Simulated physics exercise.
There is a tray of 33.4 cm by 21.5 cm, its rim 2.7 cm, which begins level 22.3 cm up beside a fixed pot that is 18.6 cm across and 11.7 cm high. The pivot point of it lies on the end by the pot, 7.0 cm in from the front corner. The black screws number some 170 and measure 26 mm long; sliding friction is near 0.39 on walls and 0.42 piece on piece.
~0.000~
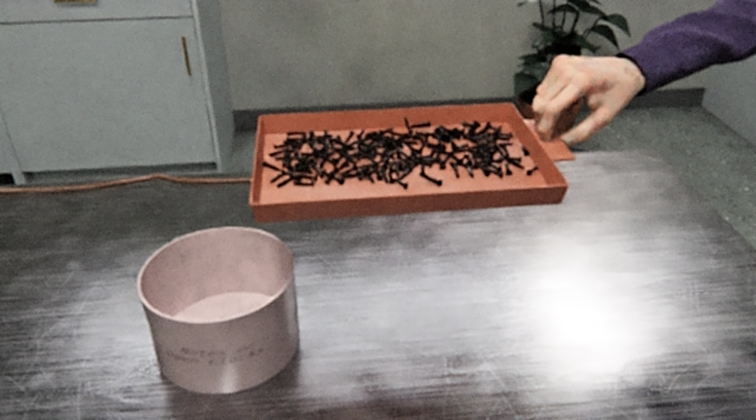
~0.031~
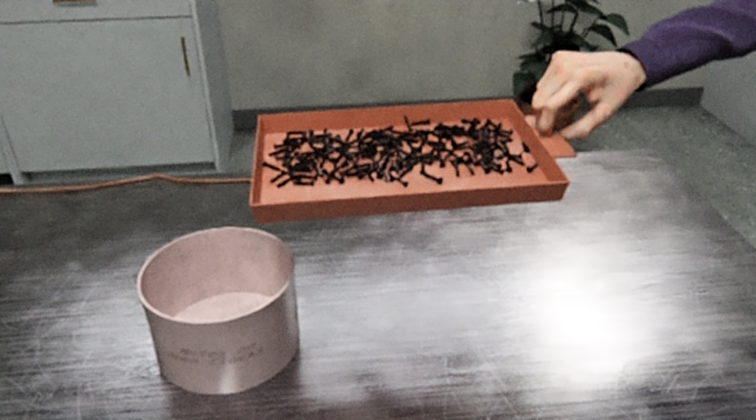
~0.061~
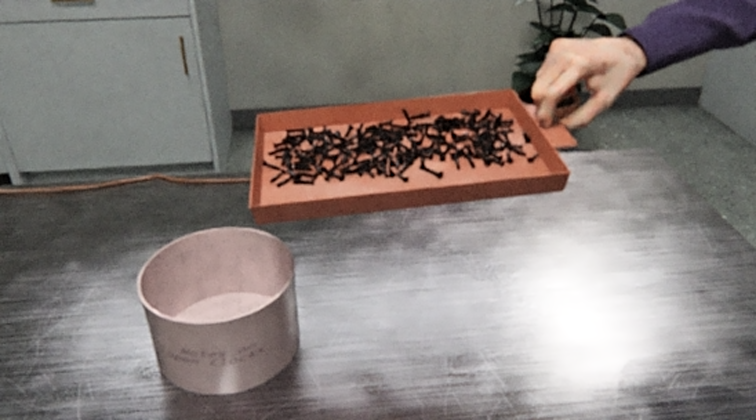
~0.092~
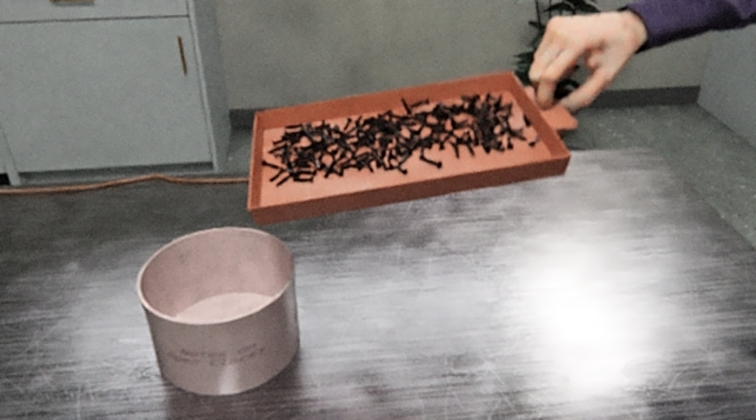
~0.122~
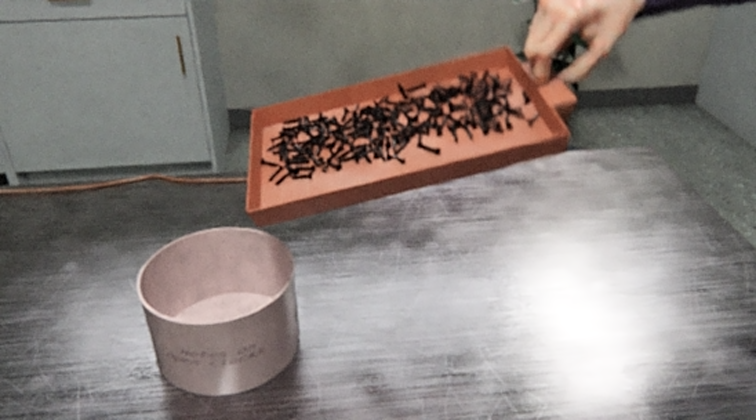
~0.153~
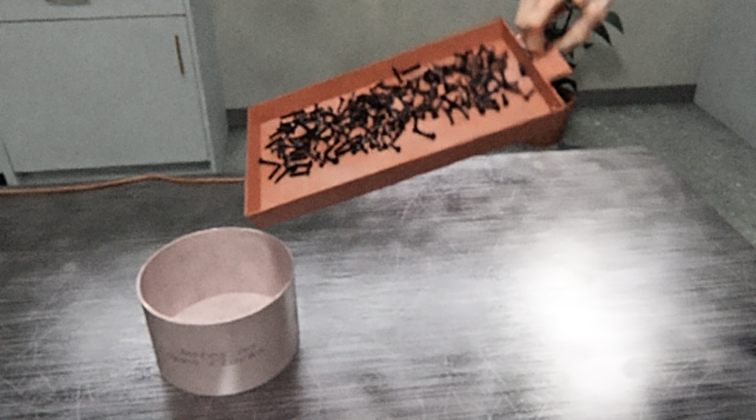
A hand in a purple sleeve lifting the right end of an orange tray of black screws, tilting it down leftward.
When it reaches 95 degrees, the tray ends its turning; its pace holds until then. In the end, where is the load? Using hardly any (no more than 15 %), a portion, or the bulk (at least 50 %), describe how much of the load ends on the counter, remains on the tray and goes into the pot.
Counter: A portion, tray: Hardly any, pot: The bulk.
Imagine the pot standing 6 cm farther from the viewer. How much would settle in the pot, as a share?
30 %.
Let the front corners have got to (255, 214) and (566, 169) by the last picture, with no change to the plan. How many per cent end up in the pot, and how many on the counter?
Final per cent - pot 20, counter 80.
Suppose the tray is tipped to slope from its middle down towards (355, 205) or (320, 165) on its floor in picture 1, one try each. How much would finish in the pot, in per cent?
Roughly 20 % for the first direction, roughly 30 % for the second.
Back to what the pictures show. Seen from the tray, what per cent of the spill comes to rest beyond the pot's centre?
Around 90 in a hundred.
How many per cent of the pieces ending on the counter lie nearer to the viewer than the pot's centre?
Estimate: Close to 90 per cent of the pieces.
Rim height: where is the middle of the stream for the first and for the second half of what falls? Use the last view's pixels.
I'd mark about (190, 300) for the first half, then (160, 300) for the second.
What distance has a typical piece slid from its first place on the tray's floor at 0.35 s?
Around 2 centimetres.
Then, at 0.35 s, tilt 60 degrees; the tray holds 100 %, the pot 0 %.
After 0.47 s, tilt 84 degrees; the tray holds 100 %, the pot 0 %.
Then, at 0.73 s, tilt 95 degrees; the tray holds 0 %, the pot 65 %.
At rest (2.4 s), counter 30 %, tray 0 %, pot 70 %.
